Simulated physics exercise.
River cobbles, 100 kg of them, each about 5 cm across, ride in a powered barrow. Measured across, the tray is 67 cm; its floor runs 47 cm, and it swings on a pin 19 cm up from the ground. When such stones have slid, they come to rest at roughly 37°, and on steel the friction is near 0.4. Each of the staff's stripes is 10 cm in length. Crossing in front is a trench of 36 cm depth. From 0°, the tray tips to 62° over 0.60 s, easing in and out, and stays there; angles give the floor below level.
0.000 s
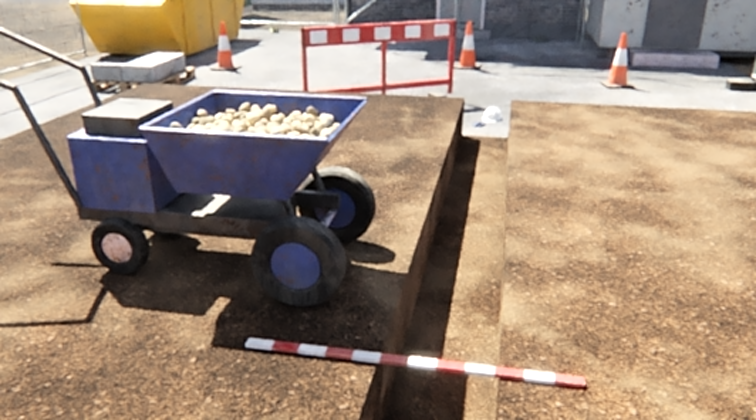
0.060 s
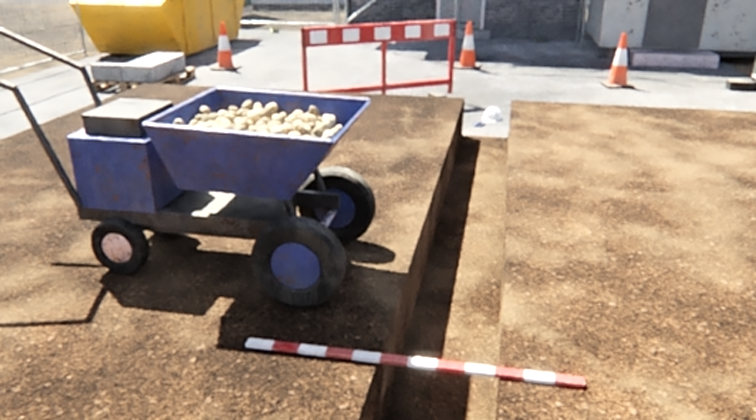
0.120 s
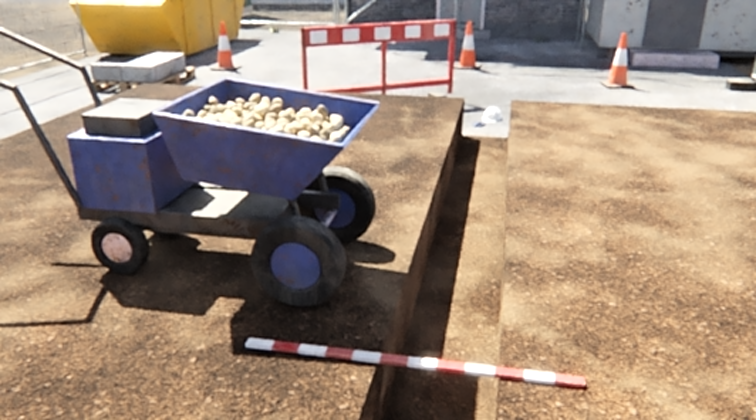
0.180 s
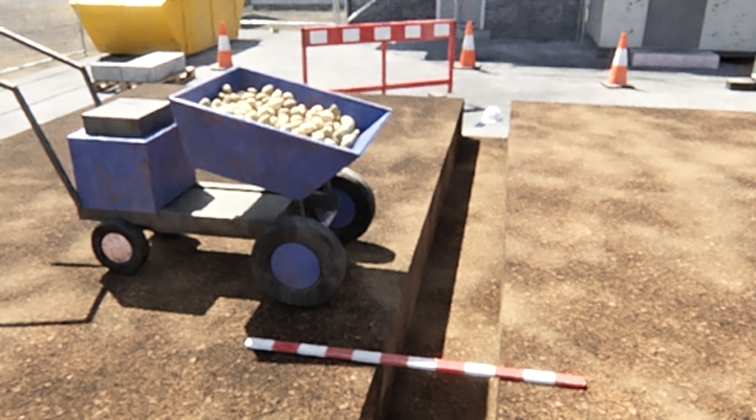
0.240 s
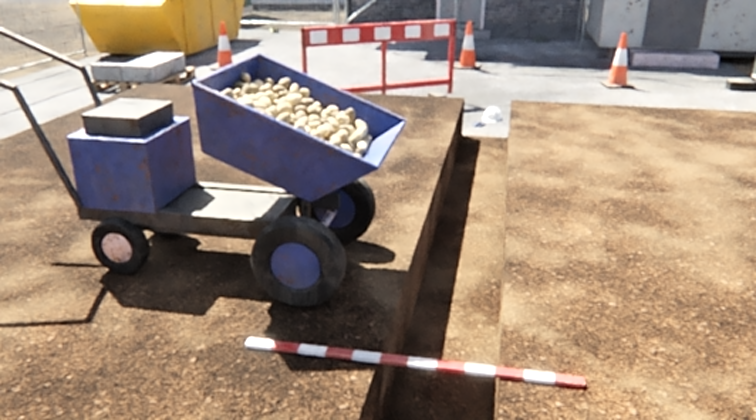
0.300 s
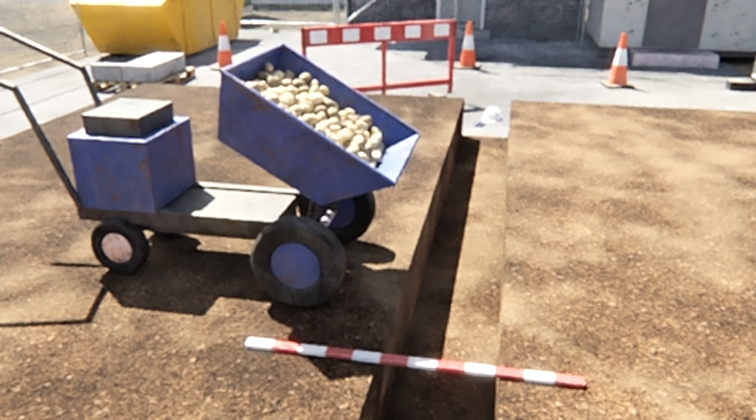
To begin with, a blue wheeled barrow loaded with pale rounded stones stands left of a narrow trench, its tray nearly level behind a red-and-white striped staff. The tray then tilts steadily, its left end rising and its right lip dipping toward the trench, while the stones remain inside, shifting with it.
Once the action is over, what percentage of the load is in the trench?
About 50 in every hundred.
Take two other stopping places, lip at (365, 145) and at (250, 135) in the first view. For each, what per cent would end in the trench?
The first start gives about 30 per cent, the second about 70.
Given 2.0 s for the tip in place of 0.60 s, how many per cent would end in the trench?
That works out at about 75 in a hundred.
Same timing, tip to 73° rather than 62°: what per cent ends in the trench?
The trench would hold about 60% of it.
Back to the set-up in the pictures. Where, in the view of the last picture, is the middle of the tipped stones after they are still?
Centre estimate: Around (483, 342).
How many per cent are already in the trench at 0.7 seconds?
About 15 per cent by then.
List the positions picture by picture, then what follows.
The tray is at 0°, its lip at (328, 141); the top of the load is at (252, 118), in the first frame.
Lip at (332, 143), floor tilted 2°, highest stones at (239, 117); the stones move at 0.4 m/s on average, in the second frame.
Lip at (343, 147), floor tilted 6°, highest stones at (239, 110); the stones move at 0.8 m/s on average, in the third frame.
The tray is at 13°, its lip at (359, 156); the top of the load is at (238, 98); the stones move at 1.1 m/s on average, in the fourth frame.
Lip at (377, 168), floor tilted 22°, highest stones at (252, 88); the stones move at 1.3 m/s on average, in the fifth frame.
The tray is at 31°, its lip at (395, 184); the top of the load is at (272, 78); the stones move at 1.3 m/s on average, in the sixth frame.
After 0.4 s the floor is at 52°; 100 % in the tray; the foremost stones are at (405, 184).
After 0.7 s the floor is at 62°; 87 % in the tray, 13 % in the trench; the foremost stones are at (496, 255).
After 1.0 s the floor is at 62°; 43 % in the tray, 27 % in the trench, 29 % past the trench; the foremost stones are at (645, 295).
After 3.0 s the floor is at 62°; 20 % in the tray, 50 % in the trench, 30 % past the trench; the foremost stones are past the picture's edge.
